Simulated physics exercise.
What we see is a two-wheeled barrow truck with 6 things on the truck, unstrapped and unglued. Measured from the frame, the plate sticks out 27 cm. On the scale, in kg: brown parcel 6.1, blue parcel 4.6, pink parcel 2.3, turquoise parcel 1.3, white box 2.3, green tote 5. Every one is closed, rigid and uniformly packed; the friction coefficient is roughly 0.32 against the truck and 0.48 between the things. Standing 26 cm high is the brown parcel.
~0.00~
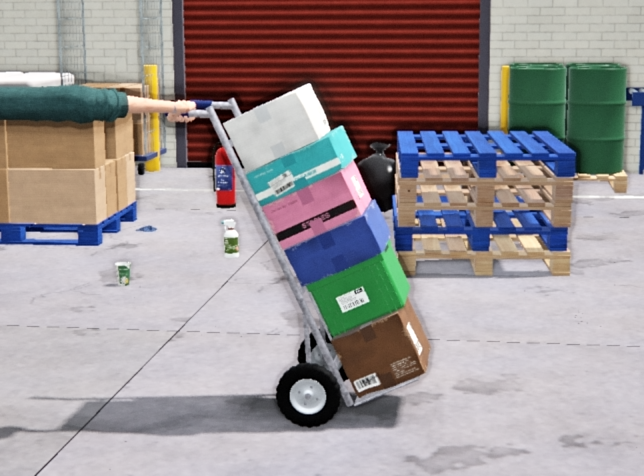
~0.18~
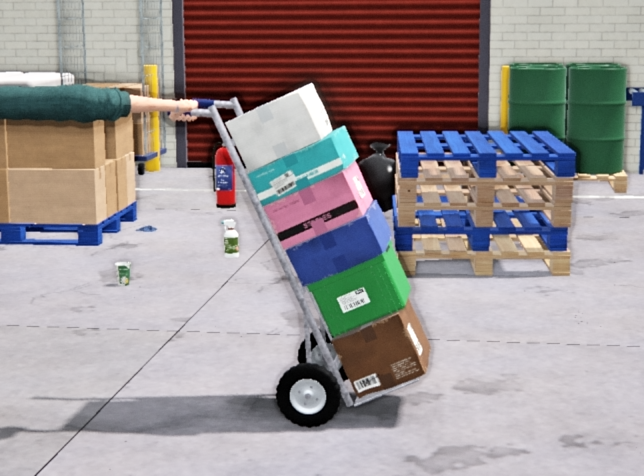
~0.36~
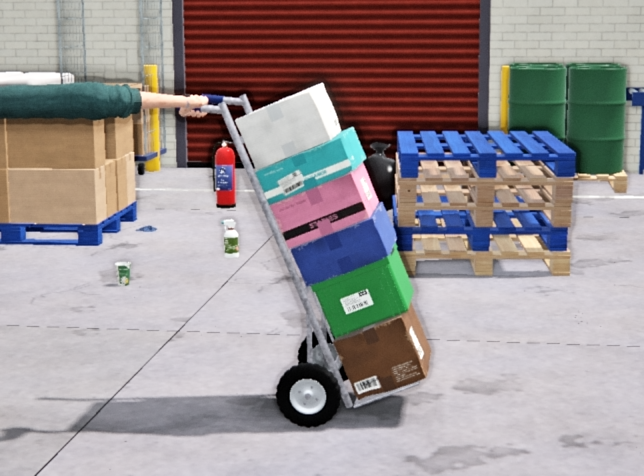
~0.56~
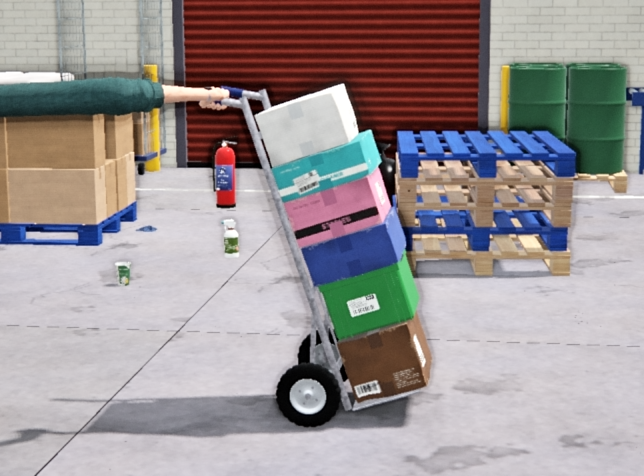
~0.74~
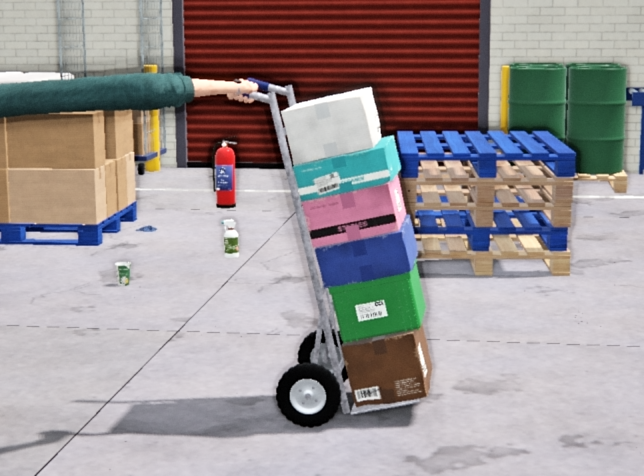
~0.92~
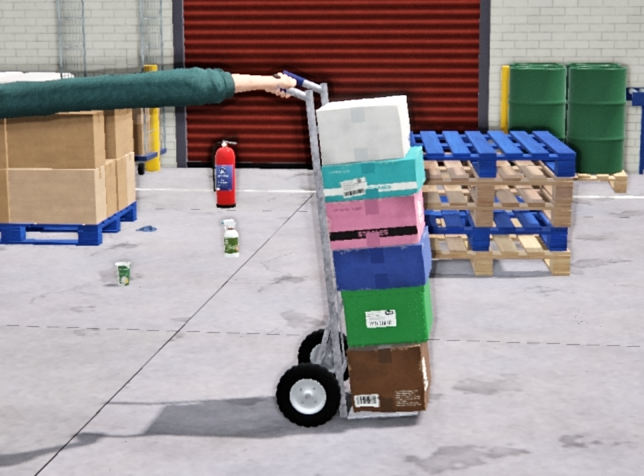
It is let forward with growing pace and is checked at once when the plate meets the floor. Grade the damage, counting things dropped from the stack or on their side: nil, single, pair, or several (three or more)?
Nil.
Around 1.22 s, truck upright; blue parcel tipped 4° against what carries it near (406, 265); brown parcel tipped 4° against what carries it near (394, 373); white box tipped 4° against what carries it.
Around 1.52 s, truck upright; blue parcel tipped 3° against what carries it near (404, 265); brown parcel tipped 3° against what carries it near (393, 373); white box tipped 3° against what carries it.
Finally (2.0 s), all 6 still in place (within 10 cm). In the last view, brown parcel near (391, 374), blue parcel near (396, 266).
